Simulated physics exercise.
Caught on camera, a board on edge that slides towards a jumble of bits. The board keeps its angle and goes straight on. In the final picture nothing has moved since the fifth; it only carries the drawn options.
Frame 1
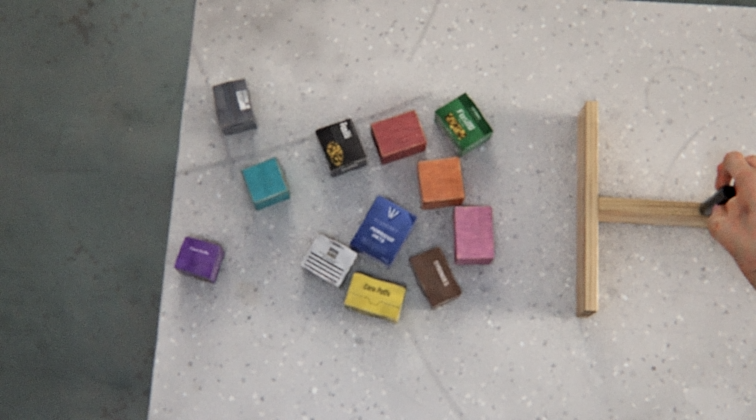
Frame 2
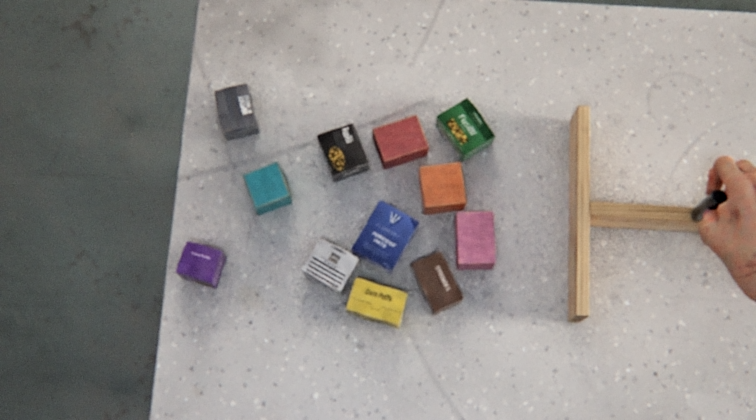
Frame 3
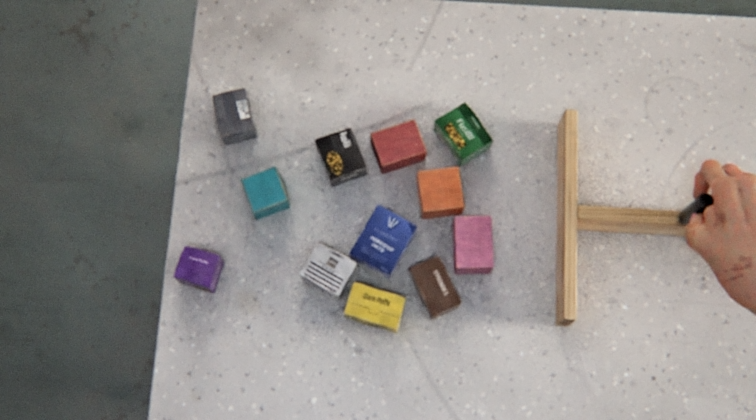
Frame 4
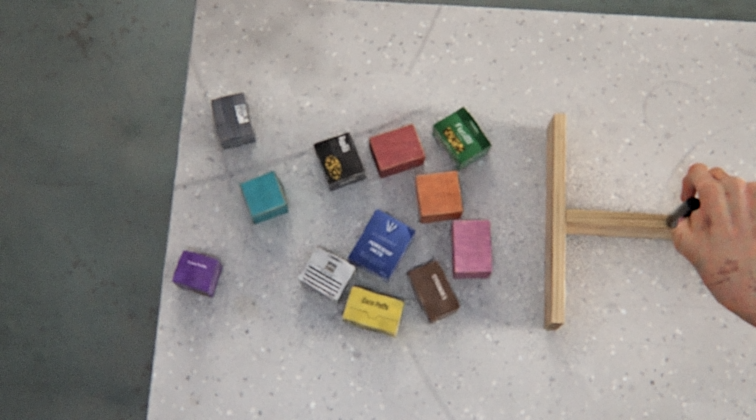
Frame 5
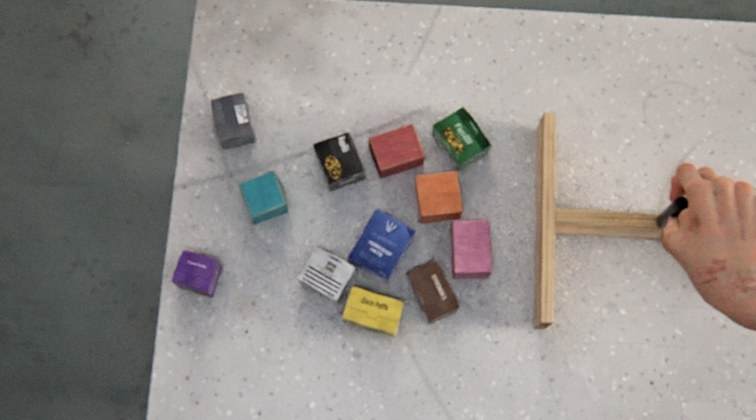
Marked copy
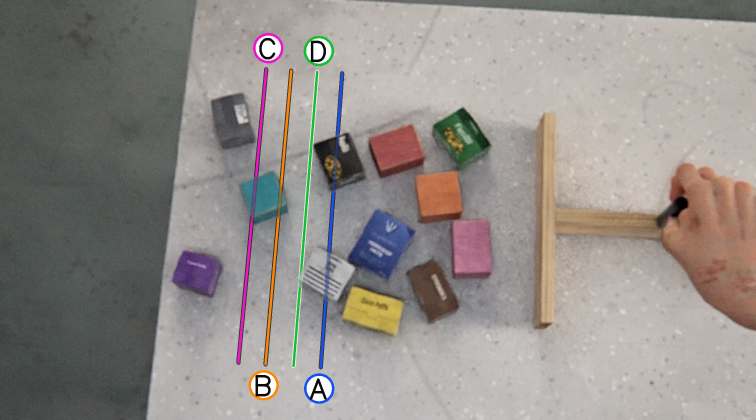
A hand slid a wooden T-shaped pusher slowly leftward across a speckled tabletop, closing some of the gap to a scattered group of colourful little boxes and blocks, which stayed put, untouched.
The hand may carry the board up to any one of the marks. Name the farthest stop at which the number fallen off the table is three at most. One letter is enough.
Line C.
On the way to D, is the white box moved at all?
Yes.
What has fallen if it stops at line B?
The purple packet.
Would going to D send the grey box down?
By then, no.
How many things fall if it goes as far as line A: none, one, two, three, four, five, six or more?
The count is none.
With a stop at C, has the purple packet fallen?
Yes.
On the marked copy, A at (332, 214); B at (279, 211); C at (253, 210); D at (306, 213).
With C. Early on, board (441, 209); yellow packet (370, 317); green packet (418, 125).
Further on, board (335, 203); turquoise block (222, 205); white box (245, 278).
At the end, board (254, 198); turquoise block over the edge; purple packet over the edge; two fallen.
As for the rest, A is within the limit but short; B is within the limit but short; D is within the limit but short.
